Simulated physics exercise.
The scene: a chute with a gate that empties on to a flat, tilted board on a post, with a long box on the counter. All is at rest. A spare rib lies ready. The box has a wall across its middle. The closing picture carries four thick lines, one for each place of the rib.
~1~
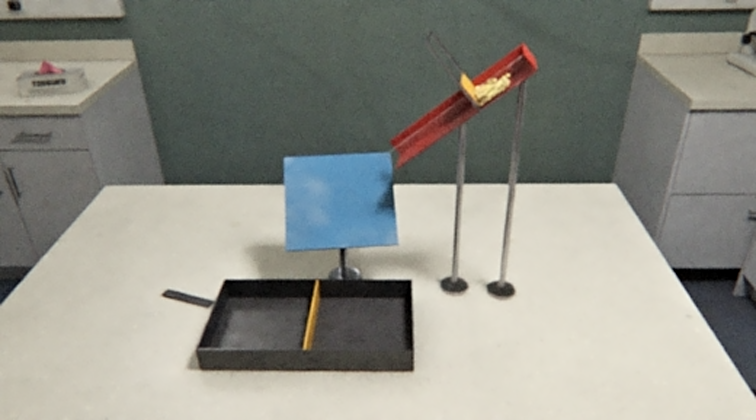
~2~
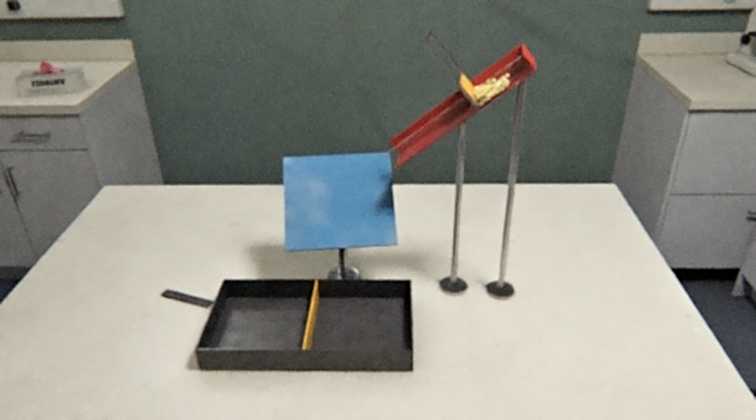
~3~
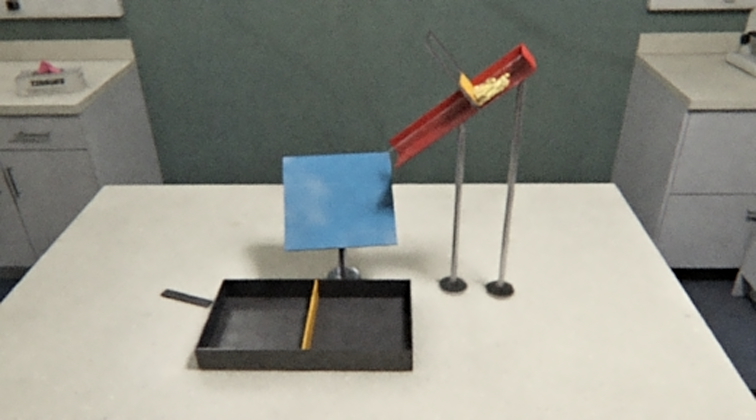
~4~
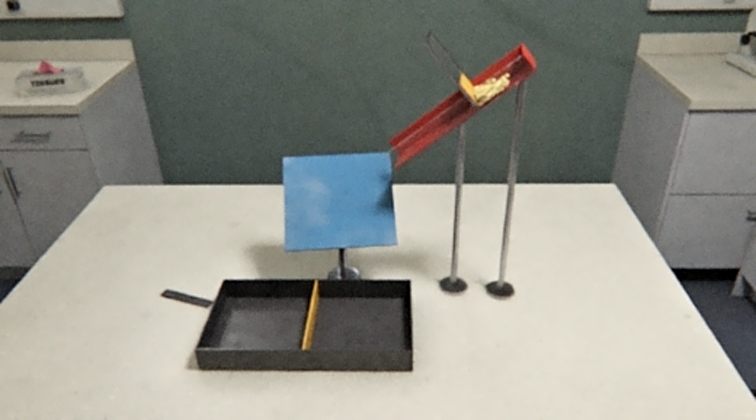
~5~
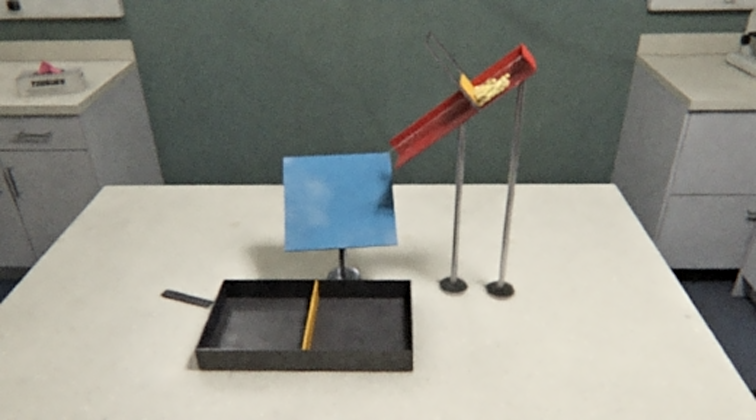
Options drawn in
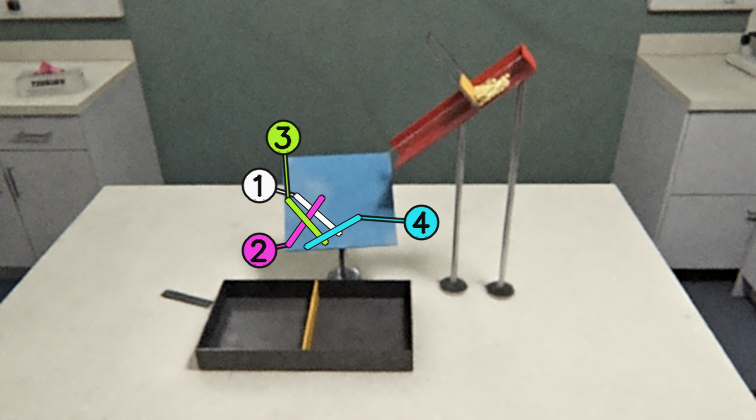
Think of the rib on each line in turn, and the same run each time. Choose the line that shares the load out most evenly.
2 is best.
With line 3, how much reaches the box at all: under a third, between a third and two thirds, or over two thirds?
Over two thirds.
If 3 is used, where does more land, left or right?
The right half.
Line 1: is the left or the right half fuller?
The right half.
On the marked copy, line 1 from (296, 196) to (338, 233); line 2 from (321, 198) to (288, 244); line 3 from (288, 200) to (325, 242); line 4 from (358, 217) to (307, 246).
Choosing 1, of what is caught, just a few in the left half, almost all in the right.
Choosing 2, of what is caught, roughly two thirds in the left half, roughly a third in the right.
Choosing 3, of what is caught, about a tenth in the left half, almost all in the right.
Choosing 4, of what is caught, the larger part in the left half, about a tenth in the right.
